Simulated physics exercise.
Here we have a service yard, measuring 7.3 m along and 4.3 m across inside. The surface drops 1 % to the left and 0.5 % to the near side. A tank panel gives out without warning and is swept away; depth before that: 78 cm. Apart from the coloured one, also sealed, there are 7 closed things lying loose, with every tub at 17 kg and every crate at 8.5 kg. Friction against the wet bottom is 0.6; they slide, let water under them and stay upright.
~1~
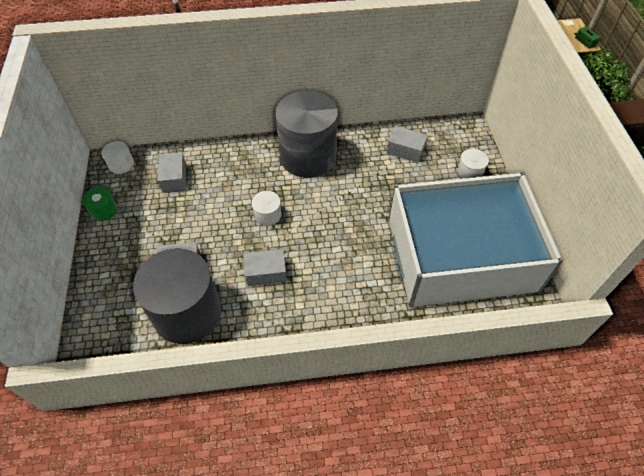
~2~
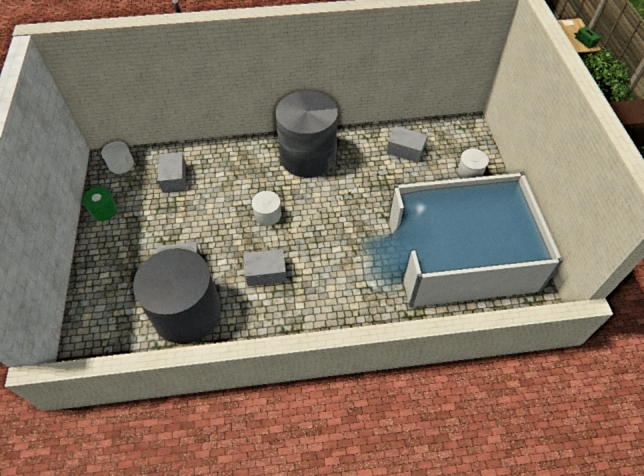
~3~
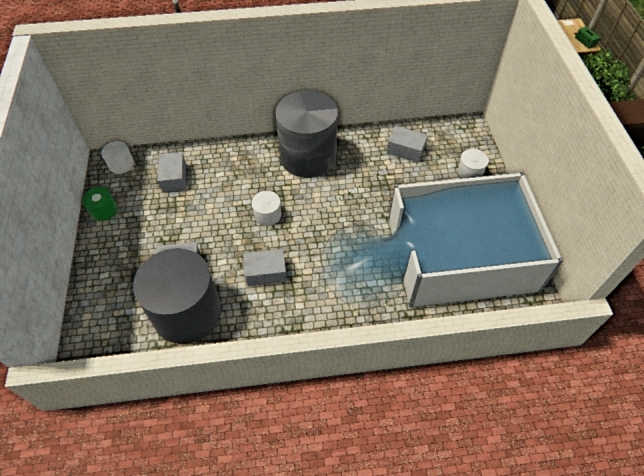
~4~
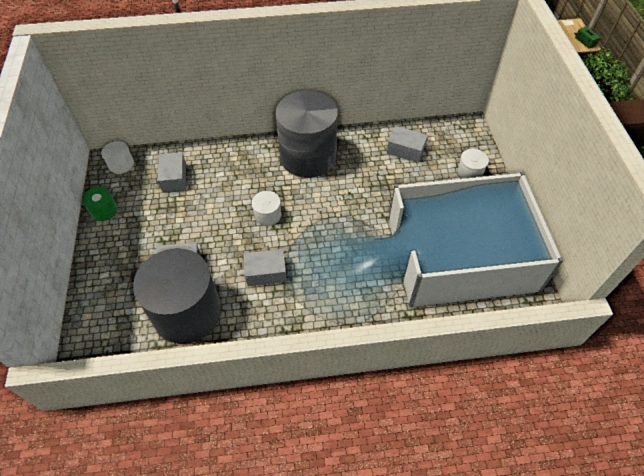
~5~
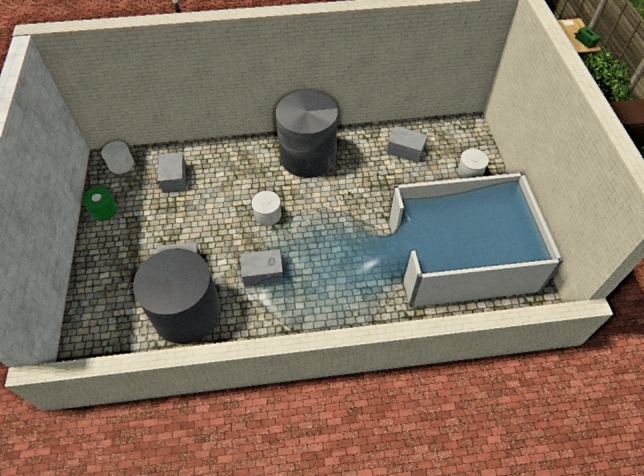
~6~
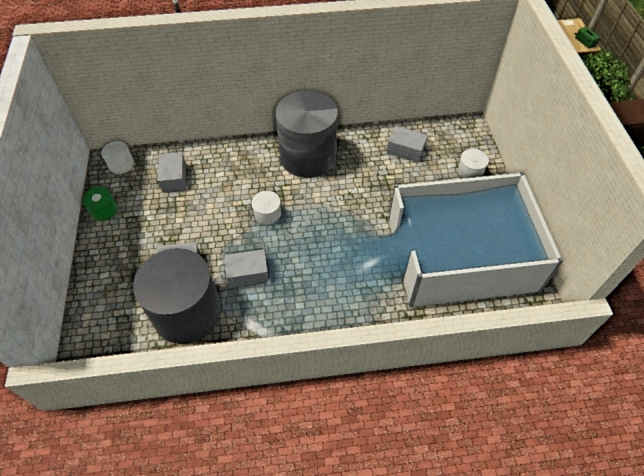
Walled paved yard, water pouring through a gap in a tank's left side, spreading across cobbles and nudging a grey block left.
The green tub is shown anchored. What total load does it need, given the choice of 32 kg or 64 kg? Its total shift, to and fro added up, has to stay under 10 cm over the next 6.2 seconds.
Lightweight loses, heavyweight wins.
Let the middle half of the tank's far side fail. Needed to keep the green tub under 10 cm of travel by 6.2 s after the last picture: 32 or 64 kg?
So the lighter choice.
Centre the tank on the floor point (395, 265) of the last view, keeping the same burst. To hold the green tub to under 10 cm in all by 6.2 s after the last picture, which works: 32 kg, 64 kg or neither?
In that case only the higher weight holds it.
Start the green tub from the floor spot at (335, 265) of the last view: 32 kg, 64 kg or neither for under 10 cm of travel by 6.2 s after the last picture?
Going by the scene, both weights fall short.
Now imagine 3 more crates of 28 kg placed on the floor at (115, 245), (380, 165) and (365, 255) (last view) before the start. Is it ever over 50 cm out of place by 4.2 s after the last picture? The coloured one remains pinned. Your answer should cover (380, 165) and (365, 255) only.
In that order: Not as far, then farther.
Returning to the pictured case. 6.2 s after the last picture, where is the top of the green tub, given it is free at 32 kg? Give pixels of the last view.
About pixel (140, 147).
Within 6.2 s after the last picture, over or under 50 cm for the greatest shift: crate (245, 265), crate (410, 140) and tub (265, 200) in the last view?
In sequence the three objects are farther, not as far and farther.
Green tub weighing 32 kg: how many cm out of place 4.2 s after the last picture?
Close to 100 centimetres.
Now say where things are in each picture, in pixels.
The first picture shows the green tub at (97, 198) rests on the ground; water covers 2.8 m2; 0 of 8 have shifted.
The second picture shows the green tub at (97, 198), on the bottom; water covers 3.4 m2; 0 of 8 have shifted.
The third picture shows the green tub at (97, 198), on the bottom; 4.2 m2 under water; 0 of 8 have shifted.
The fourth picture shows the green tub at (97, 198) rests on the ground; water covers 5.3 m2; 0 of 8 have shifted.
The fifth picture shows the green tub at (97, 198) rests on the ground; water covers 6.5 m2; 0 of 8 have shifted.
The sixth picture shows the green tub at (97, 198), on the bottom; water covers 8.0 m2; 1 of 8 have shifted.
Then, 0.6 s after the last picture the green tub would be 0 cm from its start with 32 kg and 0 cm from its start with 64 kg; 0 cm of water round it then.
Then, 2.3 s after the last picture the green tub would be 67 cm from its start with 32 kg and 1 cm from its start with 64 kg; 15 cm of water round it then.
Then, 4.2 s after the last picture the green tub would be 110 cm from its start with 32 kg and 1 cm from its start with 64 kg; 15 cm of water round it then.
Then, 6.2 s after the last picture the green tub would be 121 cm from its start with 32 kg and 1 cm from its start with 64 kg; 13 cm of water round it then.
